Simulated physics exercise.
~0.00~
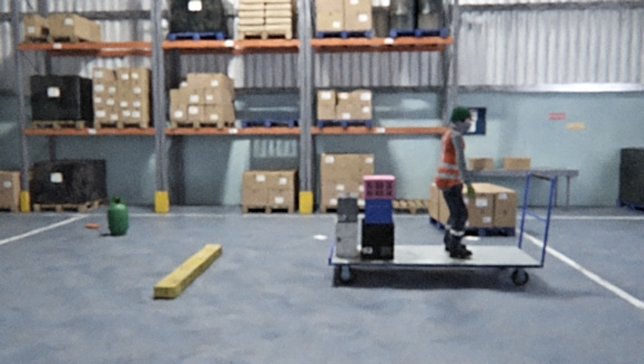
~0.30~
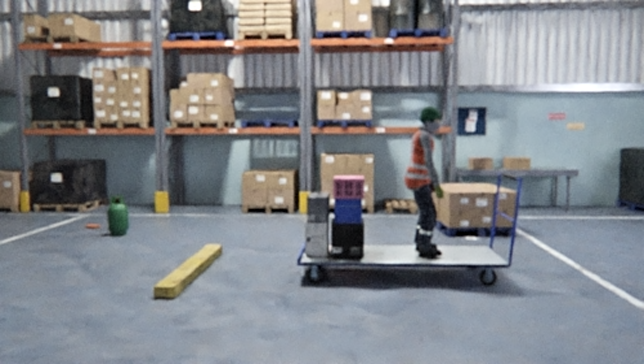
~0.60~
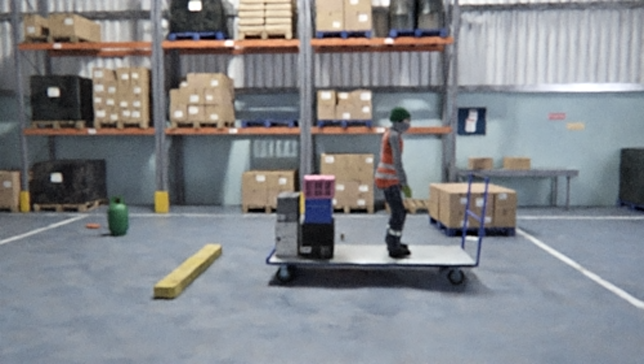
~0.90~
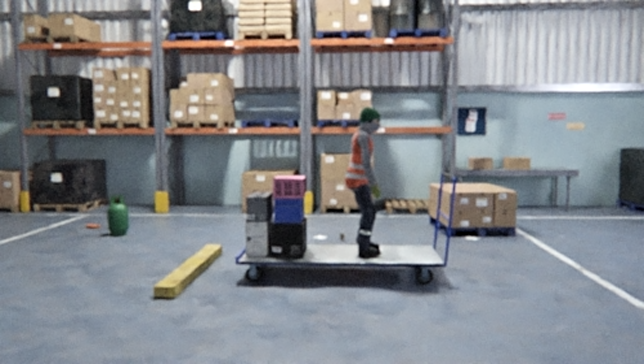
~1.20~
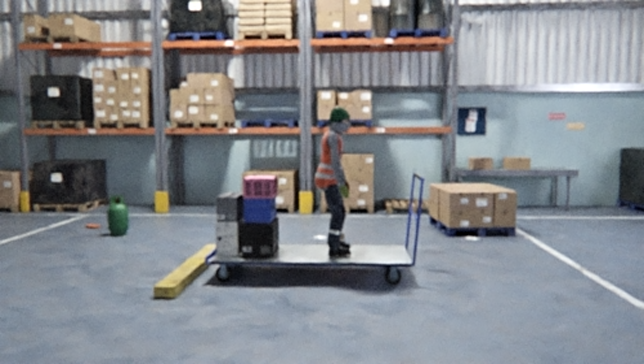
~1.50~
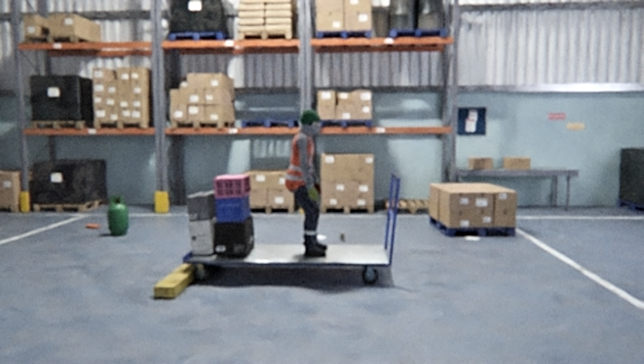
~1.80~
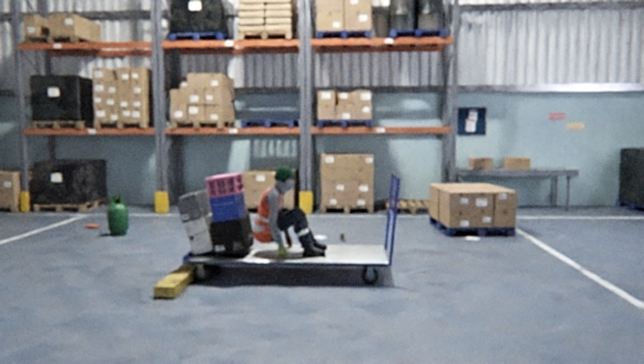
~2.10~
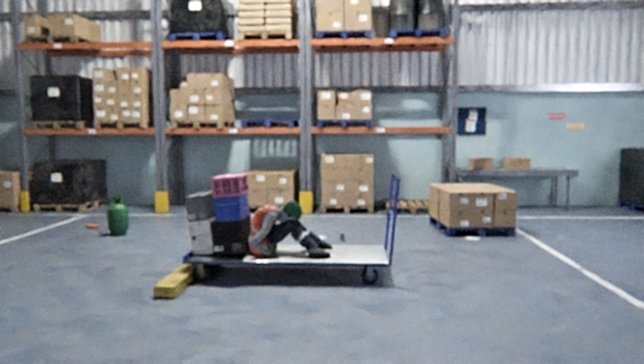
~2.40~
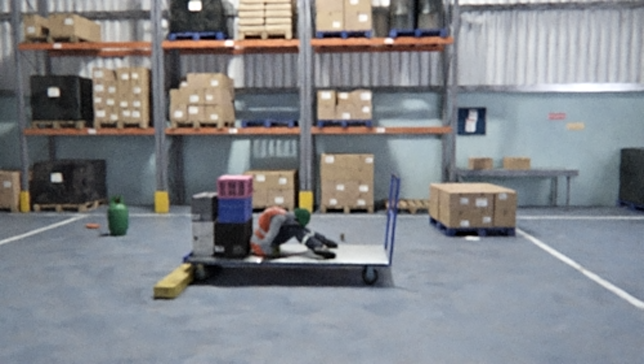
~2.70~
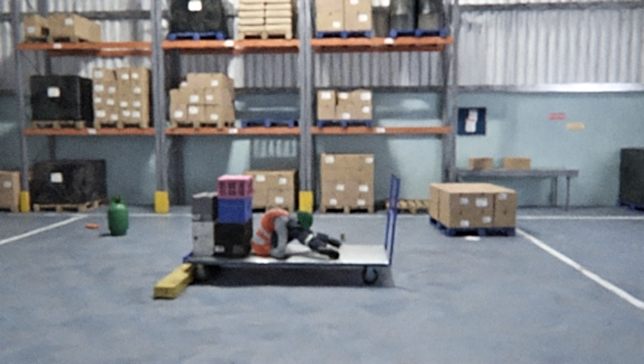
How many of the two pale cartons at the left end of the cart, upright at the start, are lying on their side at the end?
None of them are lying on their side; both pale cartons are still upright on the cart at the end.
